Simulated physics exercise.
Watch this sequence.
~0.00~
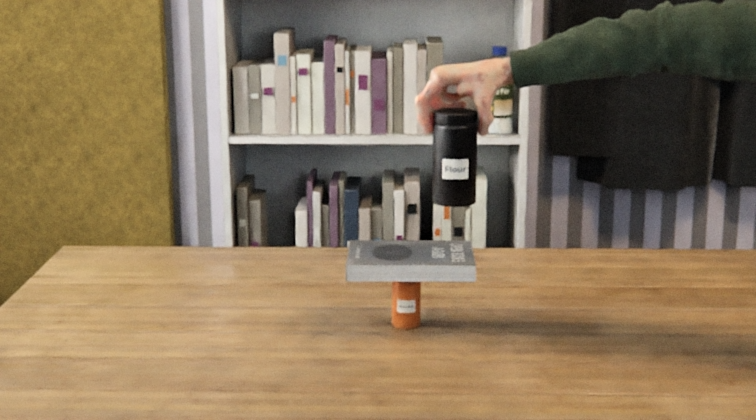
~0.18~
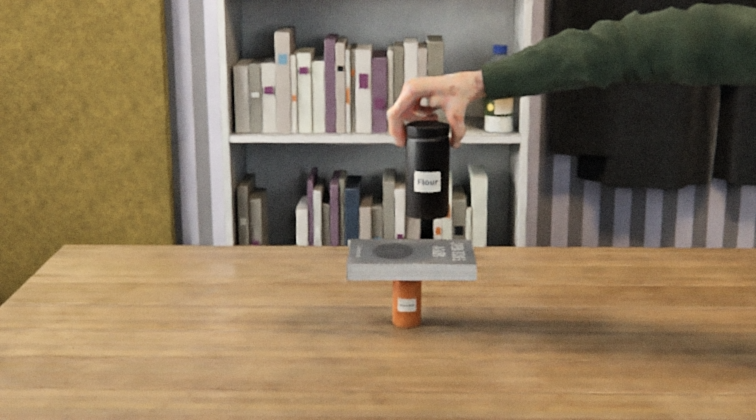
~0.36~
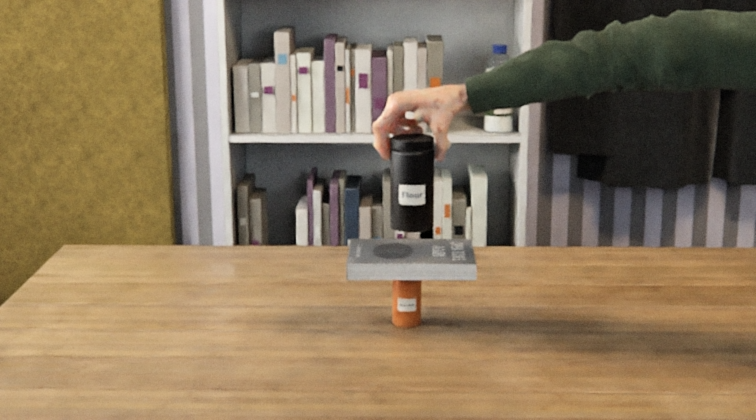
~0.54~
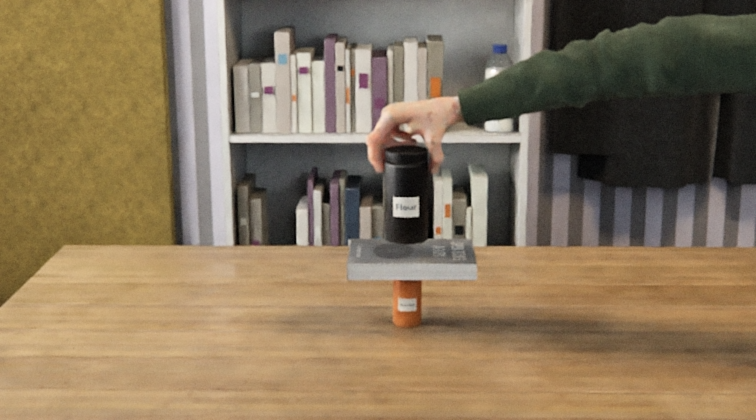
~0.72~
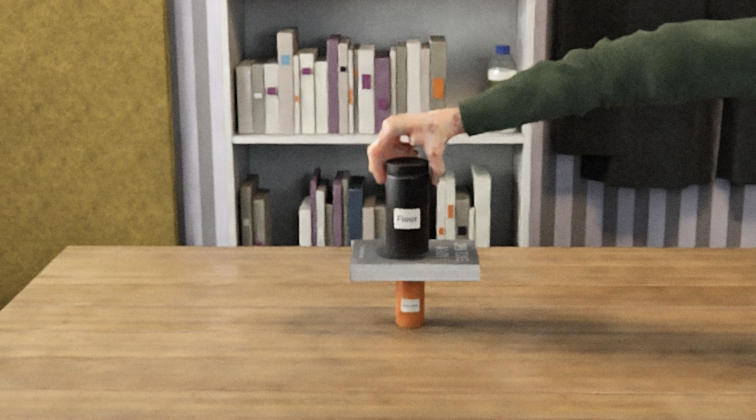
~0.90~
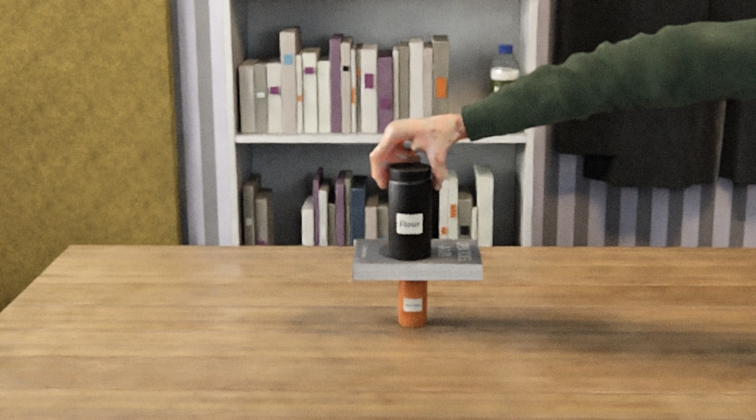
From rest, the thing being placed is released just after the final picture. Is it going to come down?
It will stay intact.
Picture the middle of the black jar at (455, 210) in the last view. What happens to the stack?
What happens next is that it goes down.
After 1.60 s, no change.
After 2.60 s, black jar resting near (409, 212).
In the end (3.5 s), all 3 unmoved. At the end, from the last picture's camera, black jar near (409, 213). The stack keeps its balance.
